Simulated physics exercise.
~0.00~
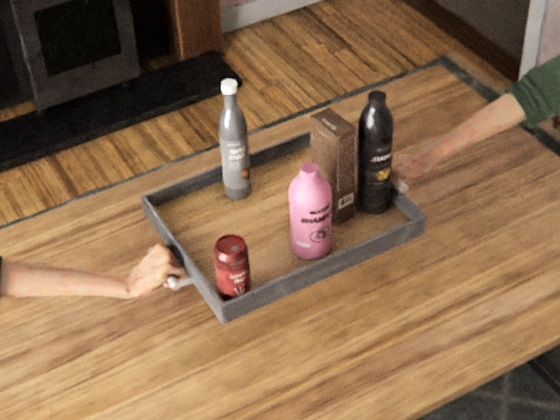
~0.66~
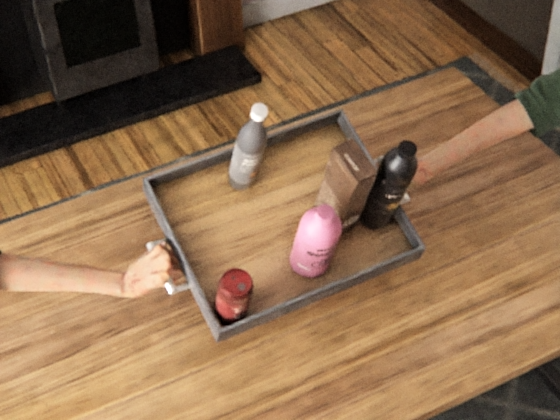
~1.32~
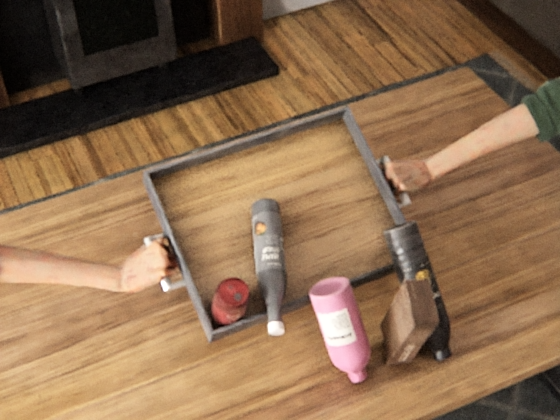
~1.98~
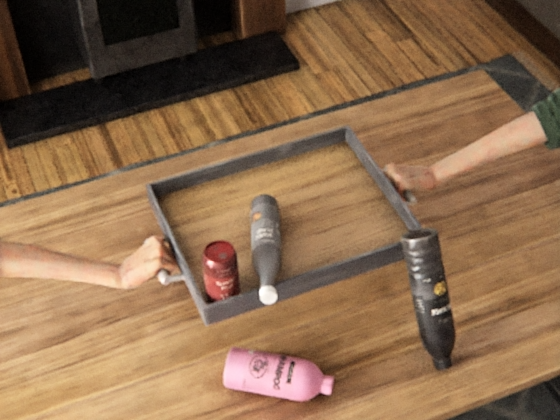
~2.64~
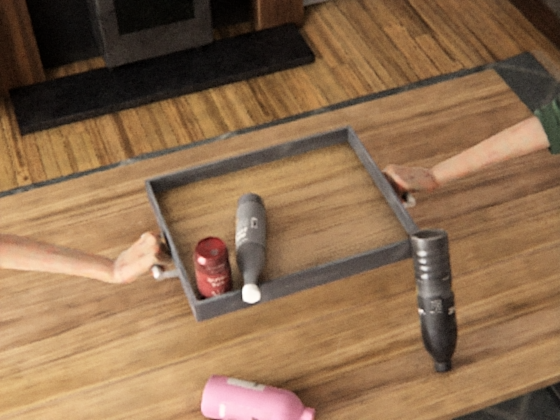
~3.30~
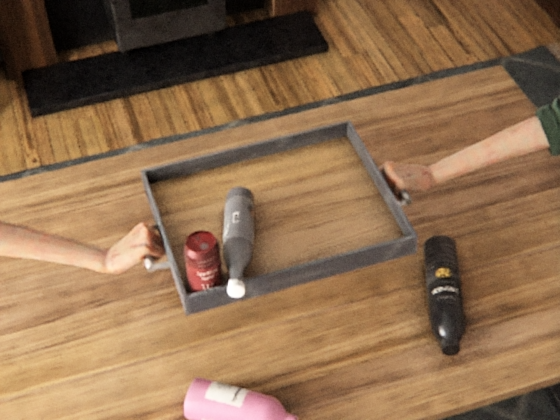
At first, two hands hold a shallow grey tray by its handles above a wooden table, with a grey bottle, a pink bottle, a black bottle, a brown carton and a red can standing on it. The near edge dips, and the items lean toward it. The grey bottle topples against the near rim, while the pink bottle, the black bottle and the carton pitch over it headfirst. The tray then swings back toward level as the pink bottle lies on its side and drifts nearer. Finally, the black bottle lies beyond the tray, the carton is out of sight, and the grey bottle rests beside the upright can.
